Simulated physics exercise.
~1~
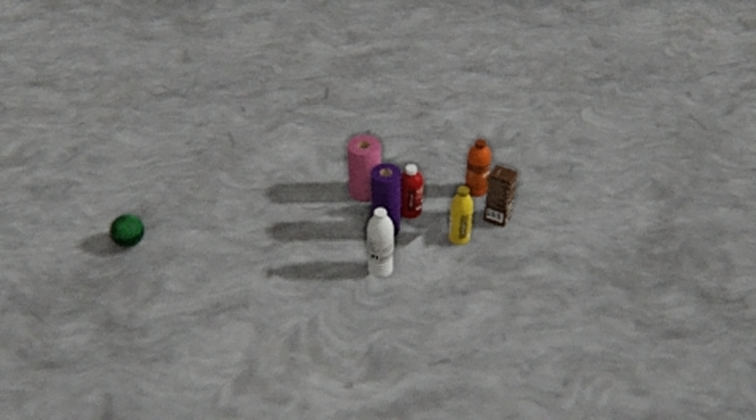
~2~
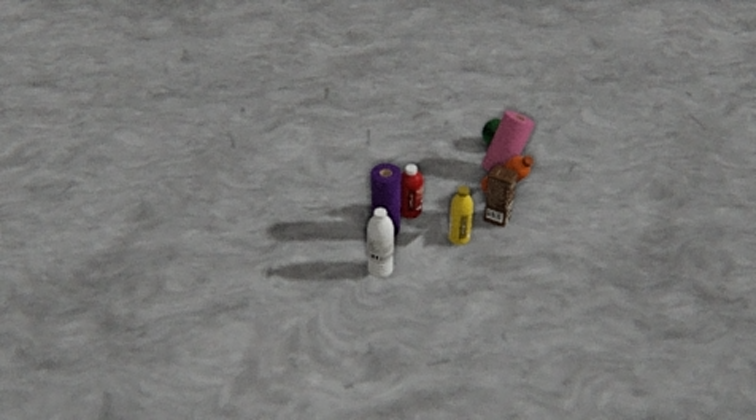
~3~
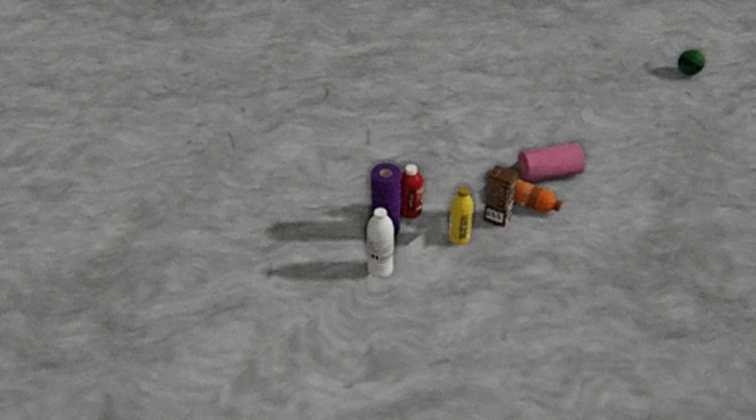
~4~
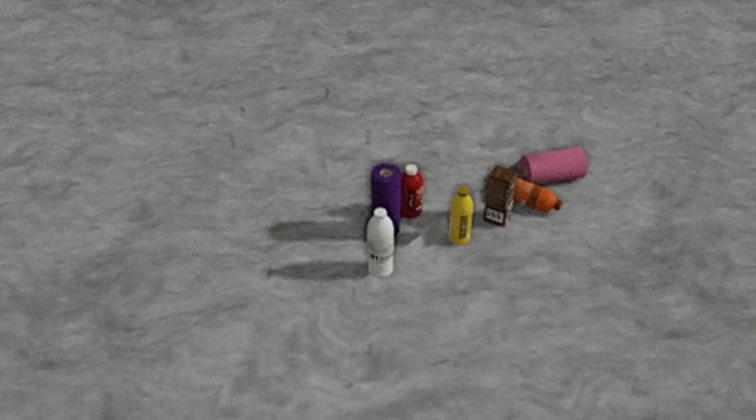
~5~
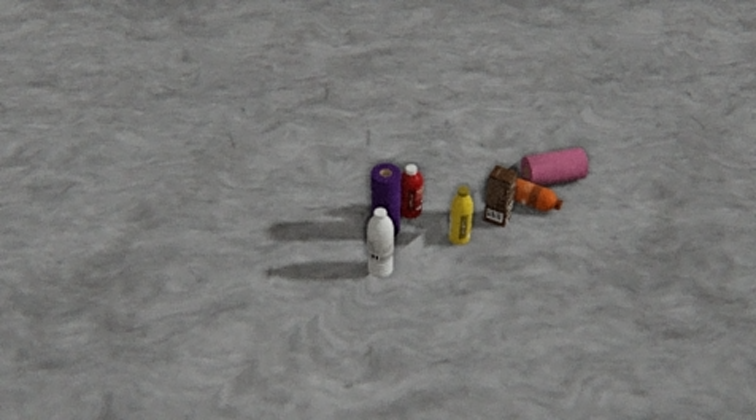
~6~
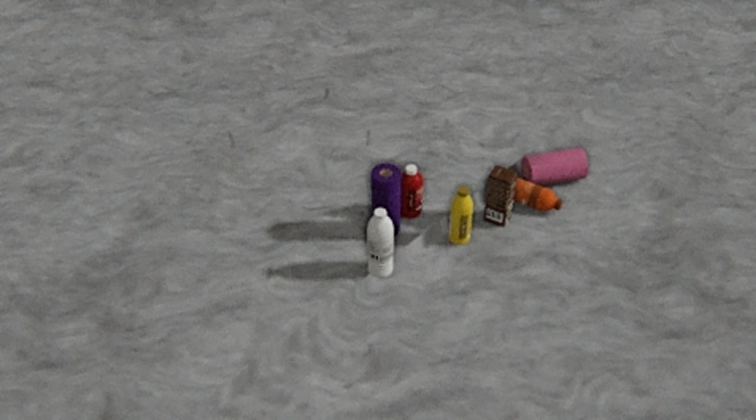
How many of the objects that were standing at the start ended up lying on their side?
Two of them ended up on their side, the pink roll and the orange bottle.
On a gray, streaky floor, a green ball rolled in from the left toward a group of standing bottles, rolls and a carton, knocked over the pink roll and an orange bottle, and went off to the upper right, leaving the others upright.
